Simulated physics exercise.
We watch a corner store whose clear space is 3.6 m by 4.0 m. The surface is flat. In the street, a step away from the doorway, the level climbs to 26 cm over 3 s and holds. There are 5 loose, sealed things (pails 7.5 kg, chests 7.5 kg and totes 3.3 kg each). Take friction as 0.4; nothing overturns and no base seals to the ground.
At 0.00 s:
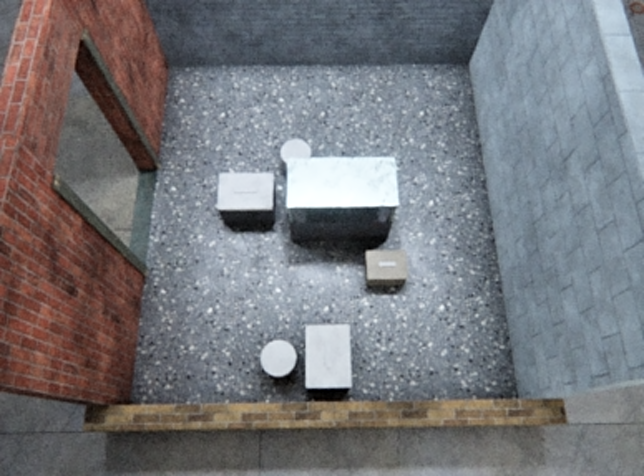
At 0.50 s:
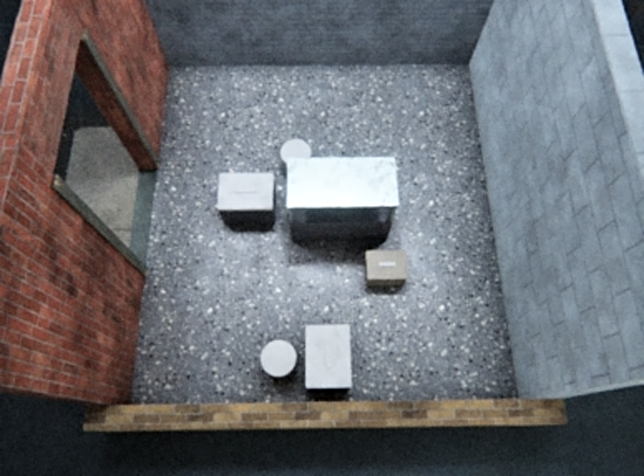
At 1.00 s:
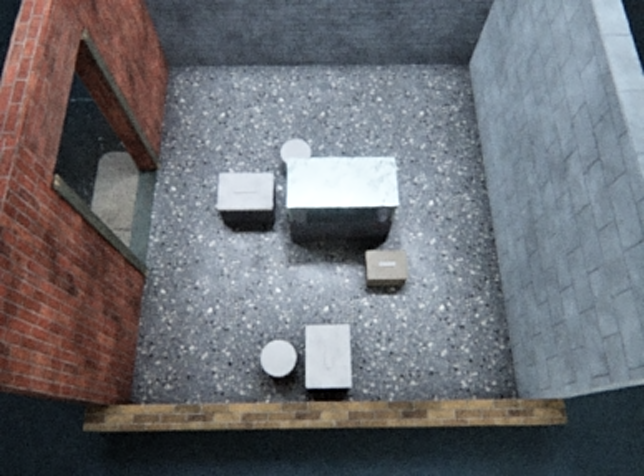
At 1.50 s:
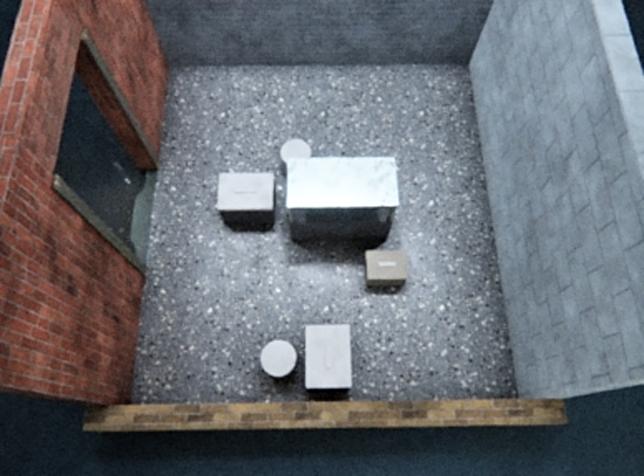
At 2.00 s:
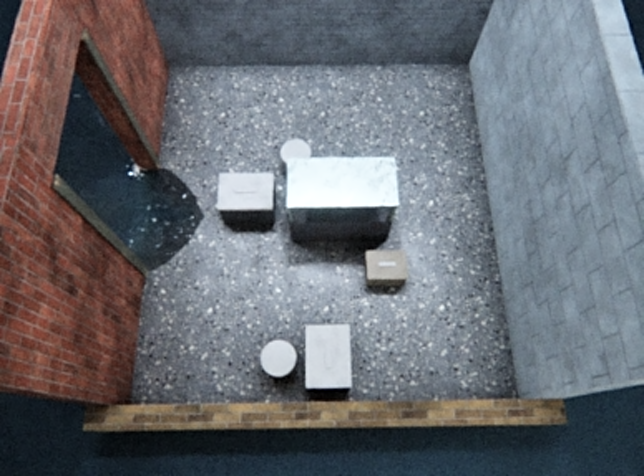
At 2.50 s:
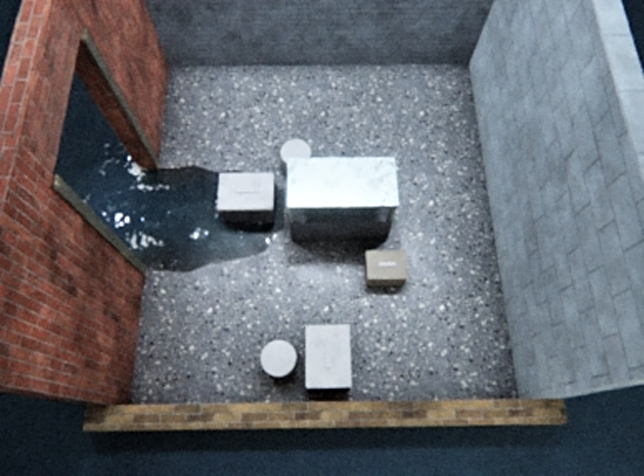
In a small walled room with a speckled floor, dark water covered the ground outside, then came in through the opening on the left and spread to a pale box, while the boxes stayed put.
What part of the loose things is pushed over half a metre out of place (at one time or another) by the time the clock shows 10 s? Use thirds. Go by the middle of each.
Share: At least two thirds.
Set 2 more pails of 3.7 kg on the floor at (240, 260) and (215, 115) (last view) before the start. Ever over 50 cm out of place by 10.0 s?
In turn: Over, under.
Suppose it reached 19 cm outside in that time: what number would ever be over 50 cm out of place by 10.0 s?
Then 4.
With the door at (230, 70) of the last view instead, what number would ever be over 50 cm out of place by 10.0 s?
Then 5.
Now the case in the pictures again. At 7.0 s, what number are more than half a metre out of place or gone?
By then 4.
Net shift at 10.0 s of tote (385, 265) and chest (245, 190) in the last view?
In turn: 100 cm, 140 cm.
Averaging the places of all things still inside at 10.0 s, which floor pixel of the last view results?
Near (375, 253).
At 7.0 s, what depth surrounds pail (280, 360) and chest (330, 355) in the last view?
About 7 and 12 cm.
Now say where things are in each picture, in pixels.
The first picture shows a chest at (246, 191) rests on the ground; a pail at (278, 358), on the bottom; water covers 0.0 m2; 0 of 5 have shifted.
The second picture shows a chest at (246, 191) rests on the ground; a pail at (278, 358) rests on the ground; 0.0 m2 under water; 0 of 5 have shifted.
The third picture shows a chest at (246, 191) rests on the ground; a pail at (278, 358), on the bottom; 0.0 m2 under water; 0 of 5 have shifted.
The fourth picture shows a chest at (246, 191) rests on the ground; a pail at (278, 358) rests on the ground; 0.0 m2 under water; 0 of 5 have shifted.
The fifth picture shows a chest at (246, 191) rests on the ground; a pail at (278, 358) rests on the ground; water covers 0.4 m2; 0 of 5 have shifted.
The sixth picture shows a chest at (246, 191) rests on the ground; a pail at (278, 358) rests on the ground; 1.2 m2 under water; 0 of 5 have shifted.
After 3.5 s 0 of 5 are over 50 cm from their spots; 1 afloat.
After 4.5 s 2 of 5 are over 50 cm from their spots; 1 afloat.
After 7.0 s 4 of 5 are over 50 cm from their spots; 3 afloat.
After 10.0 s 4 of 5 are over 50 cm from their spots, and 4 have been at some point; 4 afloat.
